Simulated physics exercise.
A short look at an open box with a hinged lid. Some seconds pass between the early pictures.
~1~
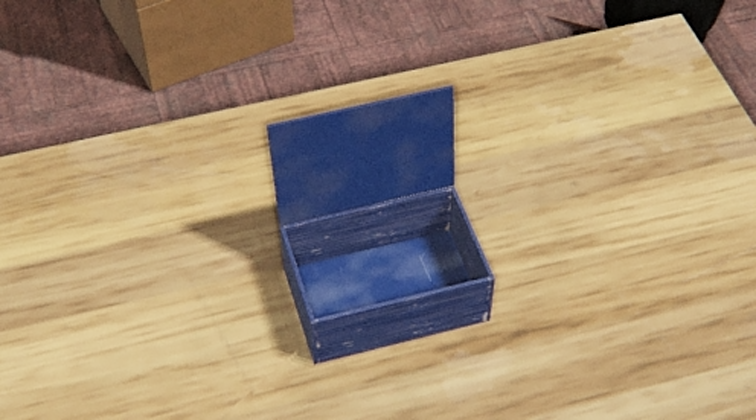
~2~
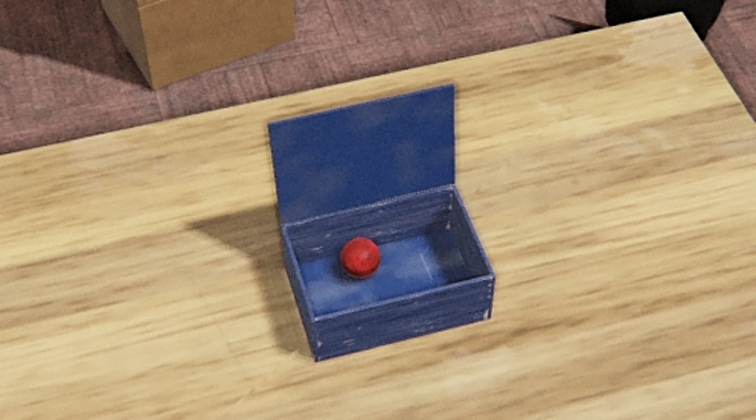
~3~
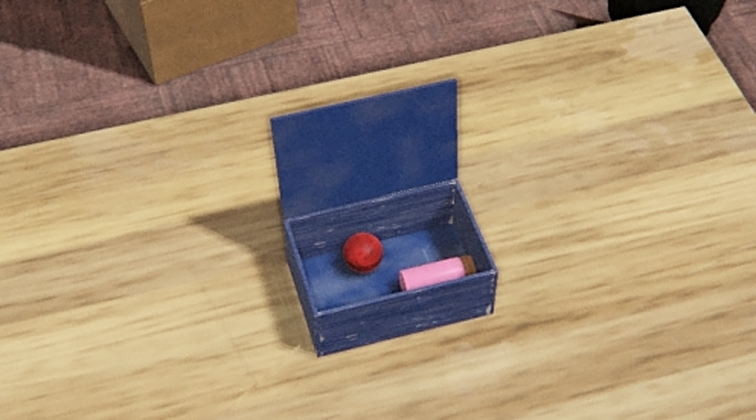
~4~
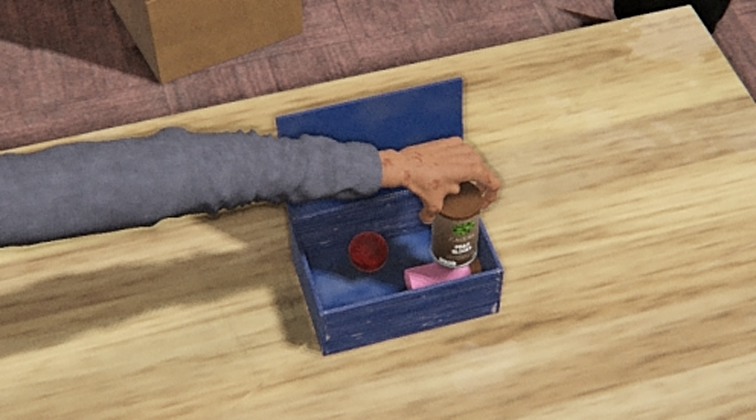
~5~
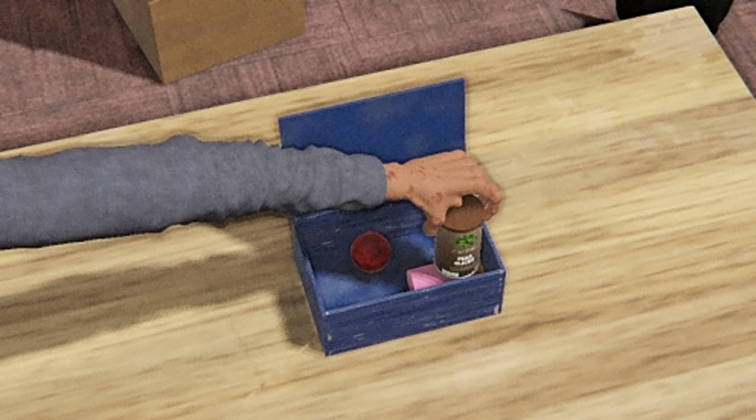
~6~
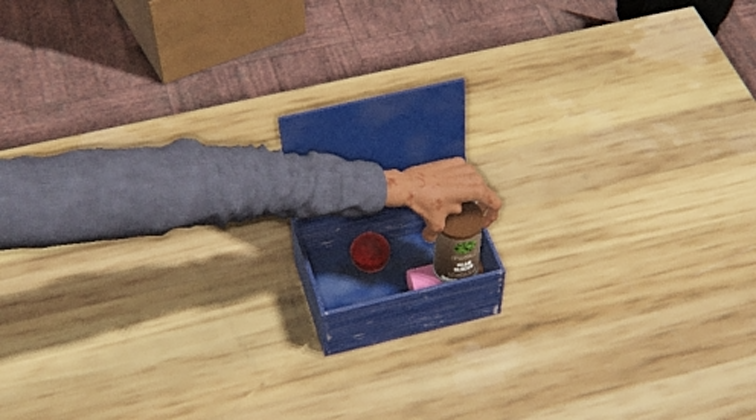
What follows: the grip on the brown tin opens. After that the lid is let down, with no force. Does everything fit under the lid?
As it turns out, it is held up.
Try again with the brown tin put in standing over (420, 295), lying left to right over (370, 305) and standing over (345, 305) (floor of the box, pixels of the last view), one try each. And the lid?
In the first case it will not close; in the second case it shuts flat; in the third case it is held up.
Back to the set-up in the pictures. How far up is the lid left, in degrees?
About 25°.
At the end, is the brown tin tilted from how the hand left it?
It tips.
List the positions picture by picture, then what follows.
The last thing is not in view yet, in the first frame.
The last thing is not in view yet; red ball (360, 258), in the second frame.
The last thing is not in view yet; red ball (363, 253), in the third frame.
On its way; brown tin (455, 224); red ball (368, 252), in the fourth frame.
On its way; brown tin (458, 236); red ball (371, 252), in the fifth frame.
Put in, still held; brown tin (457, 243); red ball (370, 252), in the sixth frame.
Then, 1.40 s after the last picture, lid 76° above the rim; brown tin tipped 31° from how it was near (461, 255).
Then, 1.80 s after the last picture, lid 30° above the rim; brown tin tipped 31° from how it was near (461, 255).
At rest, lid 27° above the rim; left askew, brown tin; the other 2 in place. Seen from the same camera at the end, brown tin near (462, 254).
